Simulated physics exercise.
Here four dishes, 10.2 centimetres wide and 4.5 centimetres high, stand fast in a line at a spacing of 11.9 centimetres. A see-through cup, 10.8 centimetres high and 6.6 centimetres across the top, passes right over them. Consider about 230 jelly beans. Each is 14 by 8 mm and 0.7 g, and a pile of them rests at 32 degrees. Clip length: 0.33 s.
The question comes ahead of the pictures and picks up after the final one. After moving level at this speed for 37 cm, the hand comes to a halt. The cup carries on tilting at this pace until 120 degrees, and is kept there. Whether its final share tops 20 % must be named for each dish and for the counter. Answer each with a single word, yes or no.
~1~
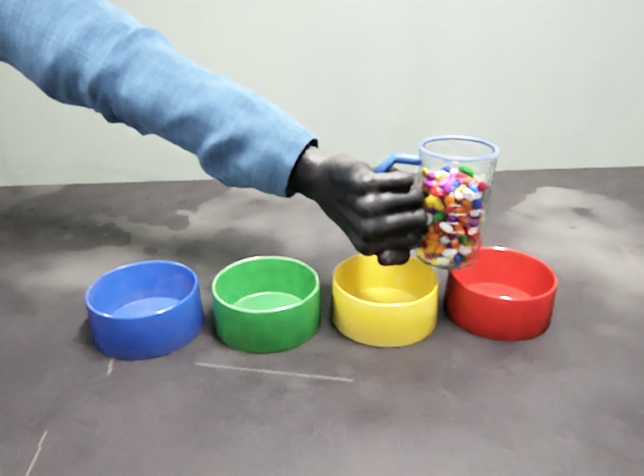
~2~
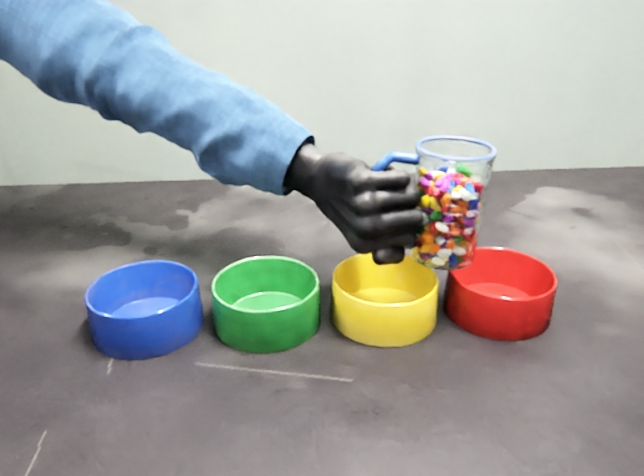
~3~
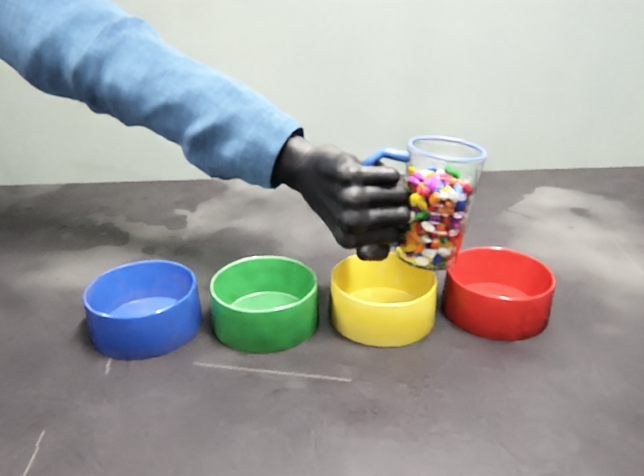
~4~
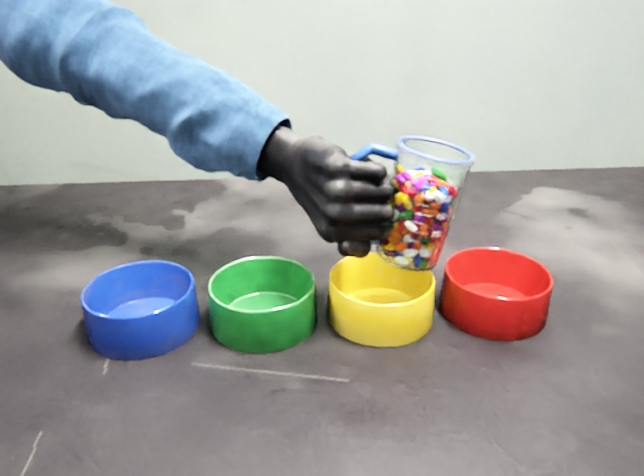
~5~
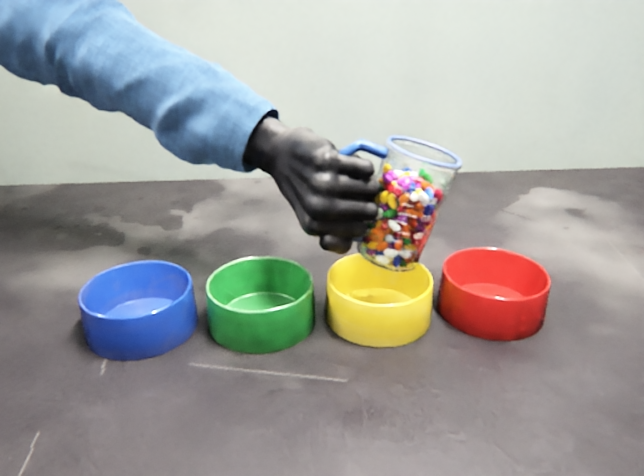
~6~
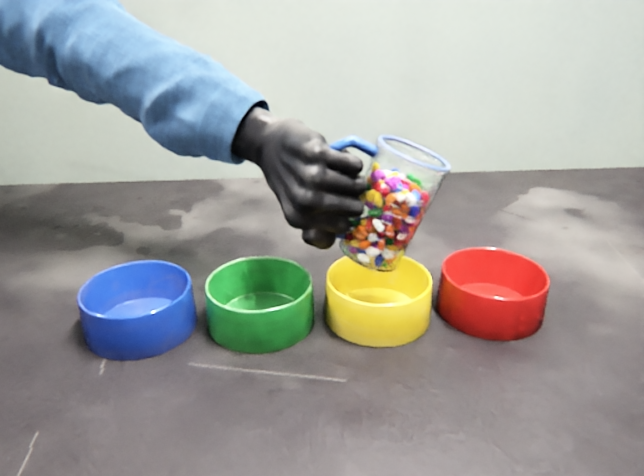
Red no, blue yes, green no, yellow no, counter no.
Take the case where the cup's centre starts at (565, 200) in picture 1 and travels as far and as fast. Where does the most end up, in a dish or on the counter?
Largest amount ends at green.
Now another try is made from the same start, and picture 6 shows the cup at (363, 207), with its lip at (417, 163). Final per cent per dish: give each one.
Kept per dish: Red = 0, blue = 100, green = 0, yellow = 0.
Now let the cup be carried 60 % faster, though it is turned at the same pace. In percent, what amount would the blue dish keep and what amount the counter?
Shares - blue 100, counter 0.
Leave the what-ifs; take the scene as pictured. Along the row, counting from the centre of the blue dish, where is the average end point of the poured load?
The load's average lands around 2 cm in the plus-x direction.
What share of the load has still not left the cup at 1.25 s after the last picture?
Roughly 80 percent.
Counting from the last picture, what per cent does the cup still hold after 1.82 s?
0 per cent.
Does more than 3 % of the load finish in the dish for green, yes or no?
Green yes.
Then, 0.75 s after the last picture, tilt 77 degrees; cup holds 100 %.
Then, 1.25 s after the last picture, tilt 115 degrees; cup holds 80 %, green 10 %.
Then, 1.82 s after the last picture, tilt 120 degrees; cup holds 0 %, blue 75 %, green 10 %.
In the end, red 0 %, blue 75 %, green 10 %, yellow 0 %, counter 15 %.
